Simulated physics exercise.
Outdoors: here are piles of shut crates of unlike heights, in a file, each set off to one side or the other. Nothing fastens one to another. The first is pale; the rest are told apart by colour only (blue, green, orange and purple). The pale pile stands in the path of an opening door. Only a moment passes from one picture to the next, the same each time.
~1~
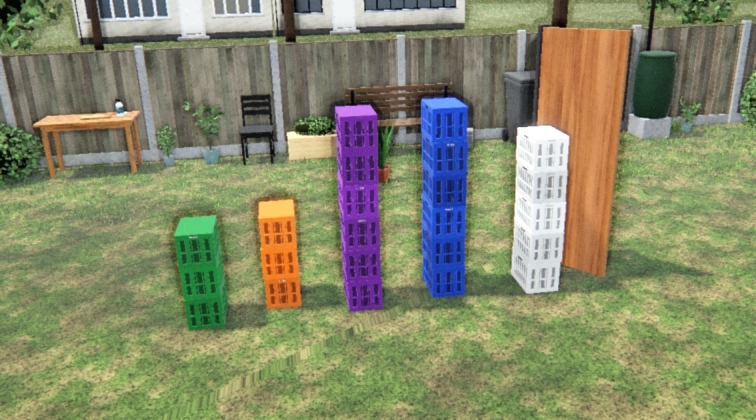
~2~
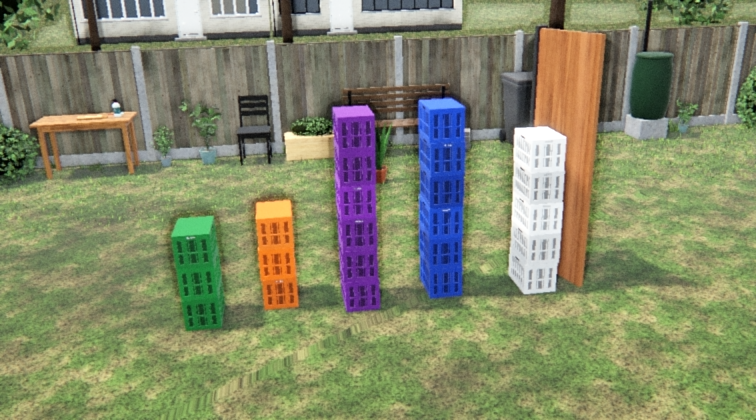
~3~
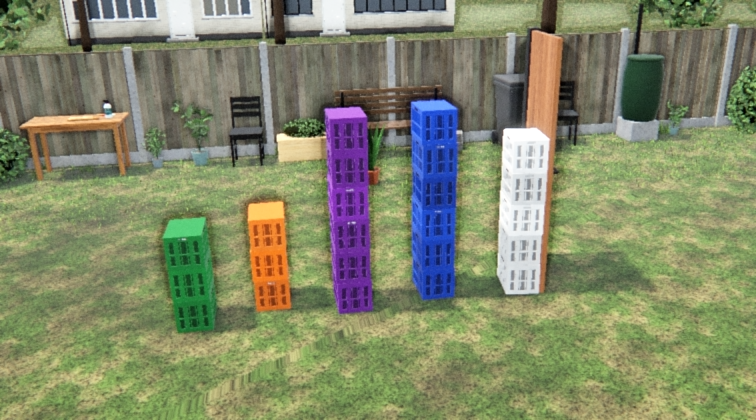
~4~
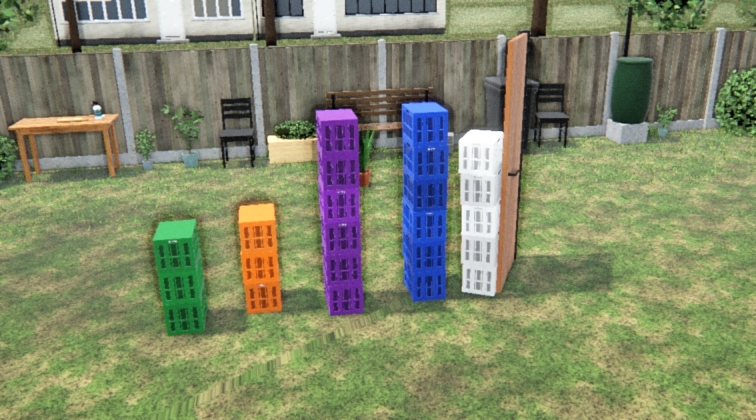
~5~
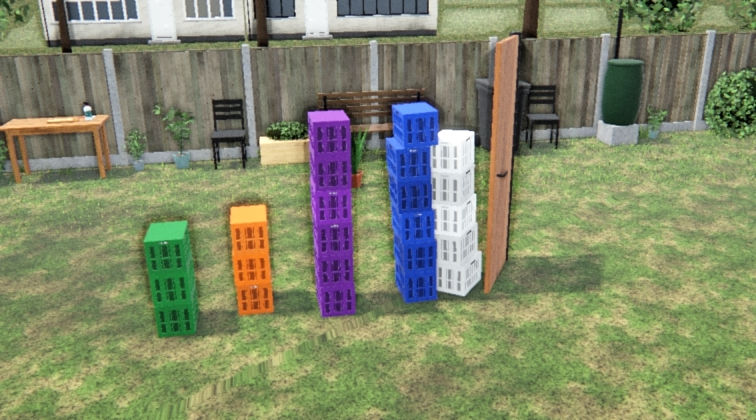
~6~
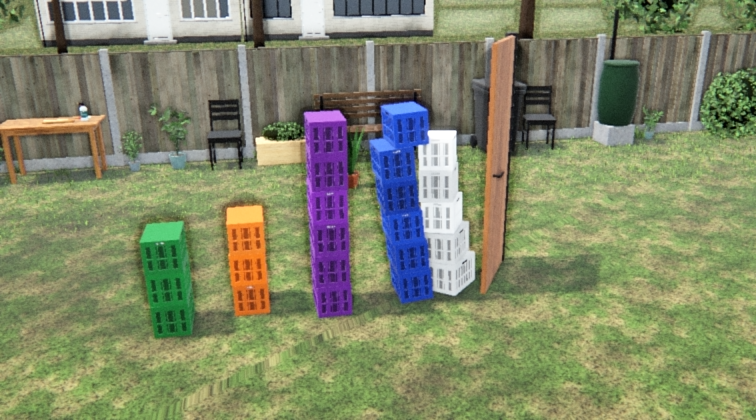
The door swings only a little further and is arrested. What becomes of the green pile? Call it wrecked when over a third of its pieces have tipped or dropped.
In the end the green column comes down.
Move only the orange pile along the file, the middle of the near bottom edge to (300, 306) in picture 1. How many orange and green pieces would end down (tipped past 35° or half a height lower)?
Down at the end: Orange 2, green 2.
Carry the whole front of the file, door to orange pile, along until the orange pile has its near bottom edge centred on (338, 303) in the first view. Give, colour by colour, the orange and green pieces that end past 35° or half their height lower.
By colour: Orange 3, green 2.
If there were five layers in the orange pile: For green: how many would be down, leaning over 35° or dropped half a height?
Down at the end: Green 2.
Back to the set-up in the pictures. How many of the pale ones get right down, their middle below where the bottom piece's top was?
The count is 5.
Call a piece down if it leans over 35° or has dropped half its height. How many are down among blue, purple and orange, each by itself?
Pile by pile, blue 6, purple 5, orange 3.
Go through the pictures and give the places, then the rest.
In the first picture (places mark the middle of the side facing us; the camera pans a little), door edge (624, 86) swinging in; top green crate (195, 251); top blue crate (450, 125); the rest undisturbed.
In the second picture, door edge (599, 91) swinging in; top green crate (192, 252).
In the third picture, door edge (556, 95) past square; top green crate (184, 253).
In the fourth picture, door edge (508, 98) past square; top green crate (174, 256).
In the fifth picture, door edge (496, 99) past square; top green crate (166, 257); 3 disturbed, none down.
In the sixth picture, door edge (492, 100) past square, top of the pale pile leaning barely; top green crate (162, 258); top blue crate (412, 130) leaning barely; steepest lean, the crate at (416, 287); 6 disturbed, none down.
Soon after the last picture, 4 of the pale pile down; none of the 3 green crates down (0 of 18 in all colours); top green crate unmoved; top blue crate leaning clearly.
A little later, 4 of the pale pile down; none of the 3 green crates down (2 of 18 in all colours); top green crate unmoved; top blue crate leaning well over, half its height lower.
Later still, 4 of the pale pile down; none of the 3 green crates down (11 of 18 in all colours); top green crate leaning barely; top purple crate upside down.
After that, 4 of the pale pile down; 2 of the 3 green crates down (16 of 18 in all colours); top green crate on its side; top orange crate on its side.
At rest, 4 of the pale pile down; 2 of the 3 green crates down (16 of 18 in all colours); top green crate upside down; top orange crate on its side. As the last picture would show them, middles, top orange crate near (115, 275).
